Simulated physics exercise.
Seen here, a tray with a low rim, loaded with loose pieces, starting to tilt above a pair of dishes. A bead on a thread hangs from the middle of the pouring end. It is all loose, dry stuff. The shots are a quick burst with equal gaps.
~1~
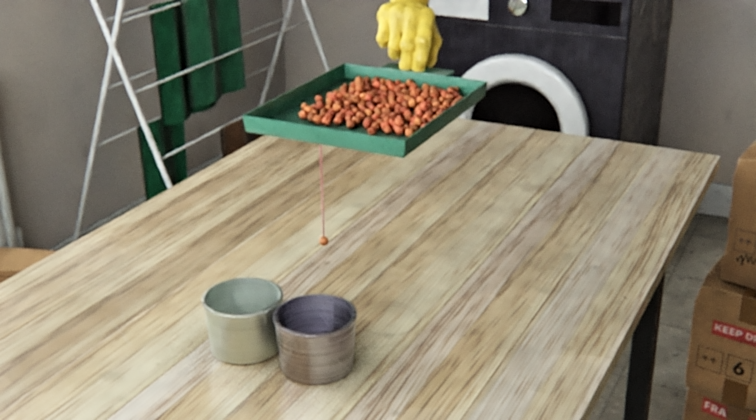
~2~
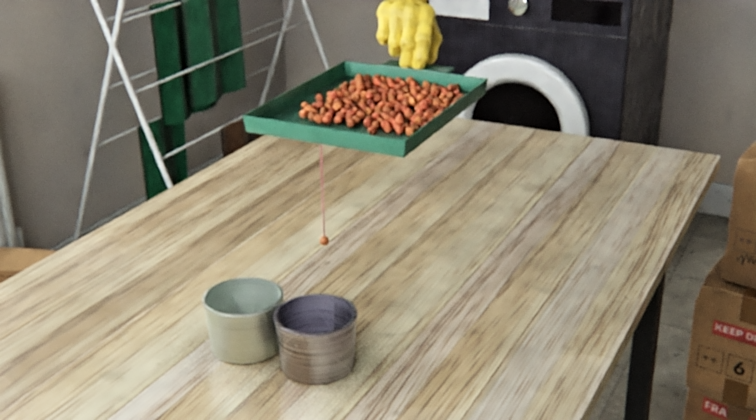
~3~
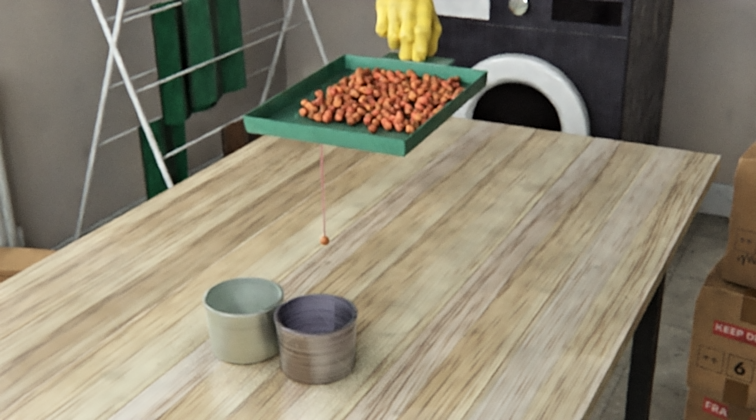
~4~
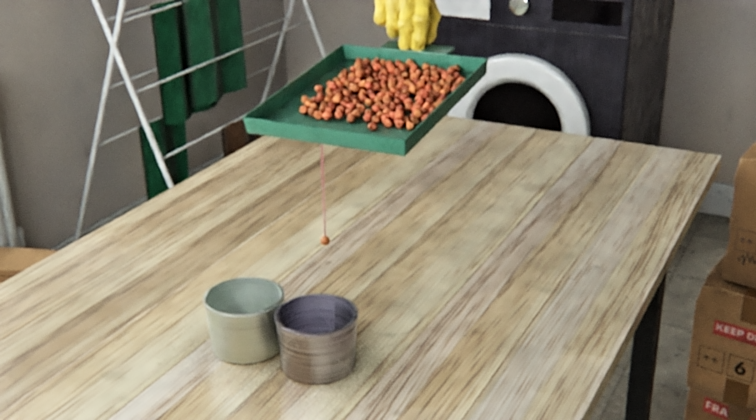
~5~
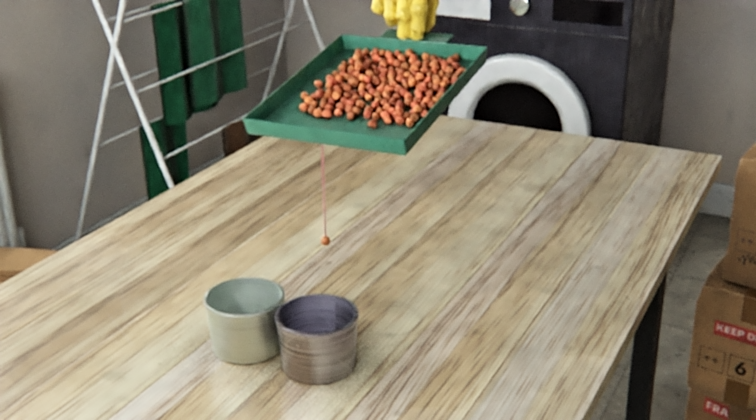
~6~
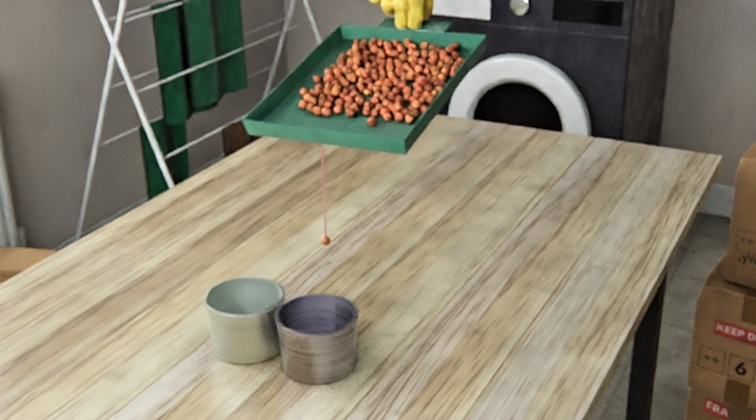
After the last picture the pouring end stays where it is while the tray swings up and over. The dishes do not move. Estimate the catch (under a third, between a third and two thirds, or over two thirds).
Caught overall: Less than a third.
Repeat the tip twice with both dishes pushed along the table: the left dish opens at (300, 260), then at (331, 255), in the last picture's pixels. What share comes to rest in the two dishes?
Roughly 20 per cent, and 0 per cent.
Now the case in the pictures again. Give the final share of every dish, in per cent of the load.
Left dish: 0 %, right dish: 10 %.
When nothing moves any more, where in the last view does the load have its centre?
Close to (270, 318).
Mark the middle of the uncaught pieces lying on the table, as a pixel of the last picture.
Near (265, 313).
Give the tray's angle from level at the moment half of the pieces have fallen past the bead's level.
Roughly 110°.
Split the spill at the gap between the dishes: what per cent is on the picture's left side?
Some 50 per cent.
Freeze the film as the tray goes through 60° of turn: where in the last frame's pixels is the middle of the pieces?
Around (325, 92).
Just after the last frame, tray tipped steeply; almost all on the tray; just a few in the air.
A moment on, tray tipped past a quarter turn; almost all on the tray; just a few in the right dish; just a few outside both; just a few in the air.
Further on, tray tipped past a quarter turn; about a tenth in the right dish; about a tenth in the left dish; almost all outside both.
When it is over, tray tipped past a quarter turn; about a tenth in the right dish; about a tenth in the left dish; almost all outside both.
